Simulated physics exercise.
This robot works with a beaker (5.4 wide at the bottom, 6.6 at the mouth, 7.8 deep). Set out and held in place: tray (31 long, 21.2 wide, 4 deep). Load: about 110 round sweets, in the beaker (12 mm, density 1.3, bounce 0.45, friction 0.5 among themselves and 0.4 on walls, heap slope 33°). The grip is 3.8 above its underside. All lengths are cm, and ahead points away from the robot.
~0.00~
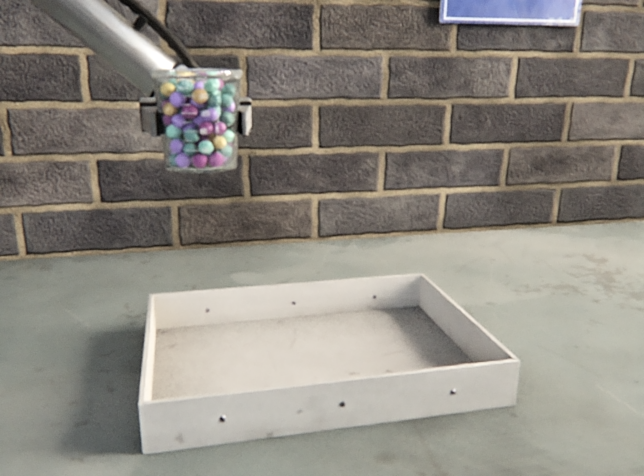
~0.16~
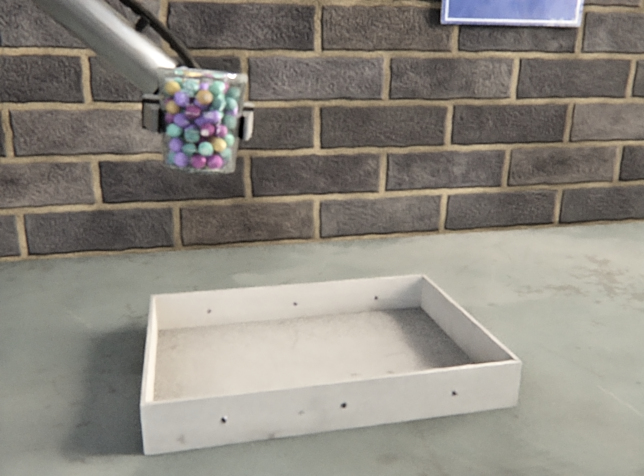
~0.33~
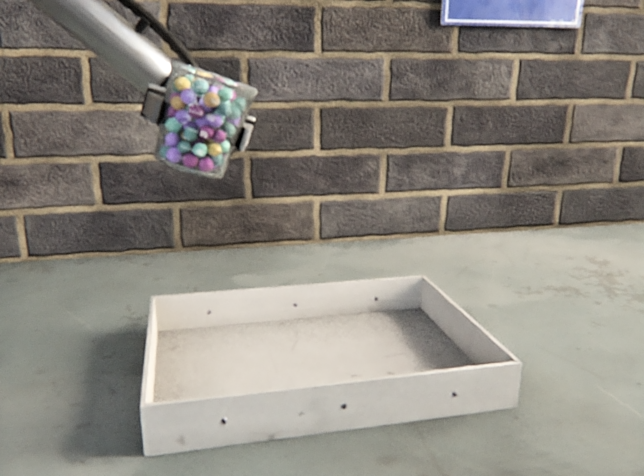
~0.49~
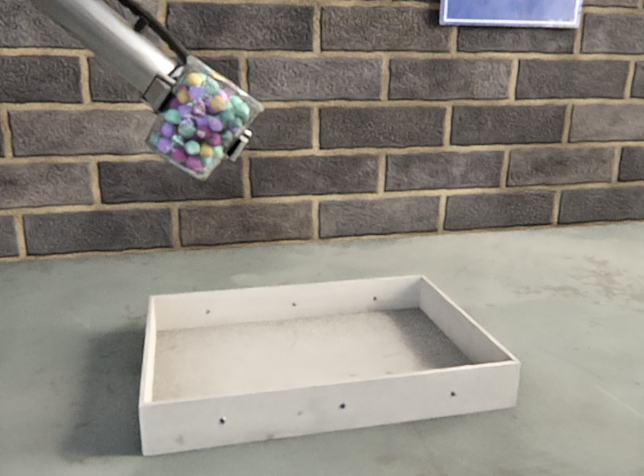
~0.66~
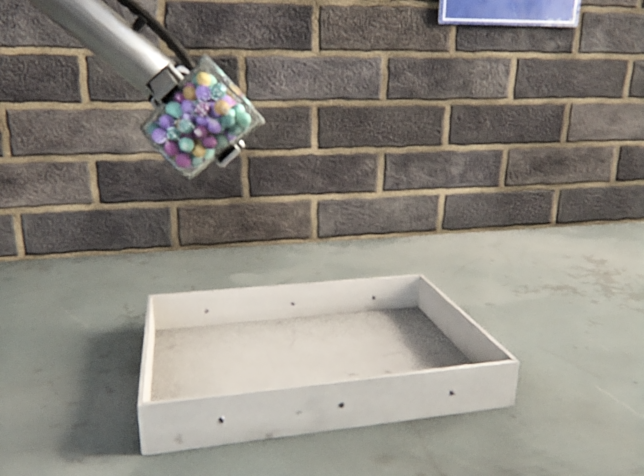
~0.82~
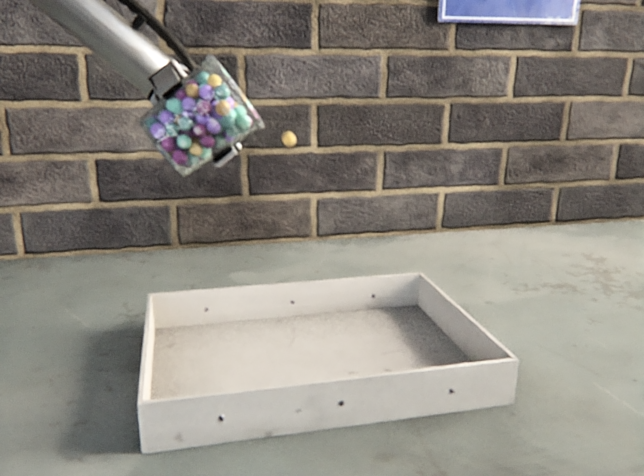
The video shows a robotic arm holding a clear beaker of colourful round sweets above an open white tray, against a brick wall. The arm gradually tilts the beaker to the right, and one yellowish sweet leaves it.
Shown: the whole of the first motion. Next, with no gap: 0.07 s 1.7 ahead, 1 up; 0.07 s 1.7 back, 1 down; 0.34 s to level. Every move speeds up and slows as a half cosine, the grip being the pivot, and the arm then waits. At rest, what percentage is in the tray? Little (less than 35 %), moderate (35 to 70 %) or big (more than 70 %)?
Answer: Little; less than 35 % of the round sweets finish in the tray.
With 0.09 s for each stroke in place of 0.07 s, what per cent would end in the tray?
In that case some 10 per cent.
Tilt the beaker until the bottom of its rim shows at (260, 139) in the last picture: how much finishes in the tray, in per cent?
Some 40 per cent.
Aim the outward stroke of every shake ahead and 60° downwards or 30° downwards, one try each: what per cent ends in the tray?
Some 5 and 5 per cent.
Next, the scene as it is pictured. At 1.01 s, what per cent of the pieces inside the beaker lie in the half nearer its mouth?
Roughly 55 per cent.
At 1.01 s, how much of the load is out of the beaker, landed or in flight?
Some 20 per cent.
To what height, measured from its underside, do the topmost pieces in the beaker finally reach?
About 7.5 cm.
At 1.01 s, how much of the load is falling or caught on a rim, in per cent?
Some 17 per cent.
After 1.01 s, tilted 51° forward, highest piece 26 above the table; 89 in the beaker, 1 in the tray, 19 in flight or on a rim.
After 1.20 s, tilted 10° forward, highest piece 28 above the table; 85 in the beaker, 24 in the tray.
After 1.50 s, level, highest piece 28 above the table; 85 in the beaker, 24 in the tray.
After 2.55 s, level, highest piece 28 above the table; 85 in the beaker, 24 in the tray.
At rest, 85 in the beaker, 24 in the tray. That is 22 % in the tray.
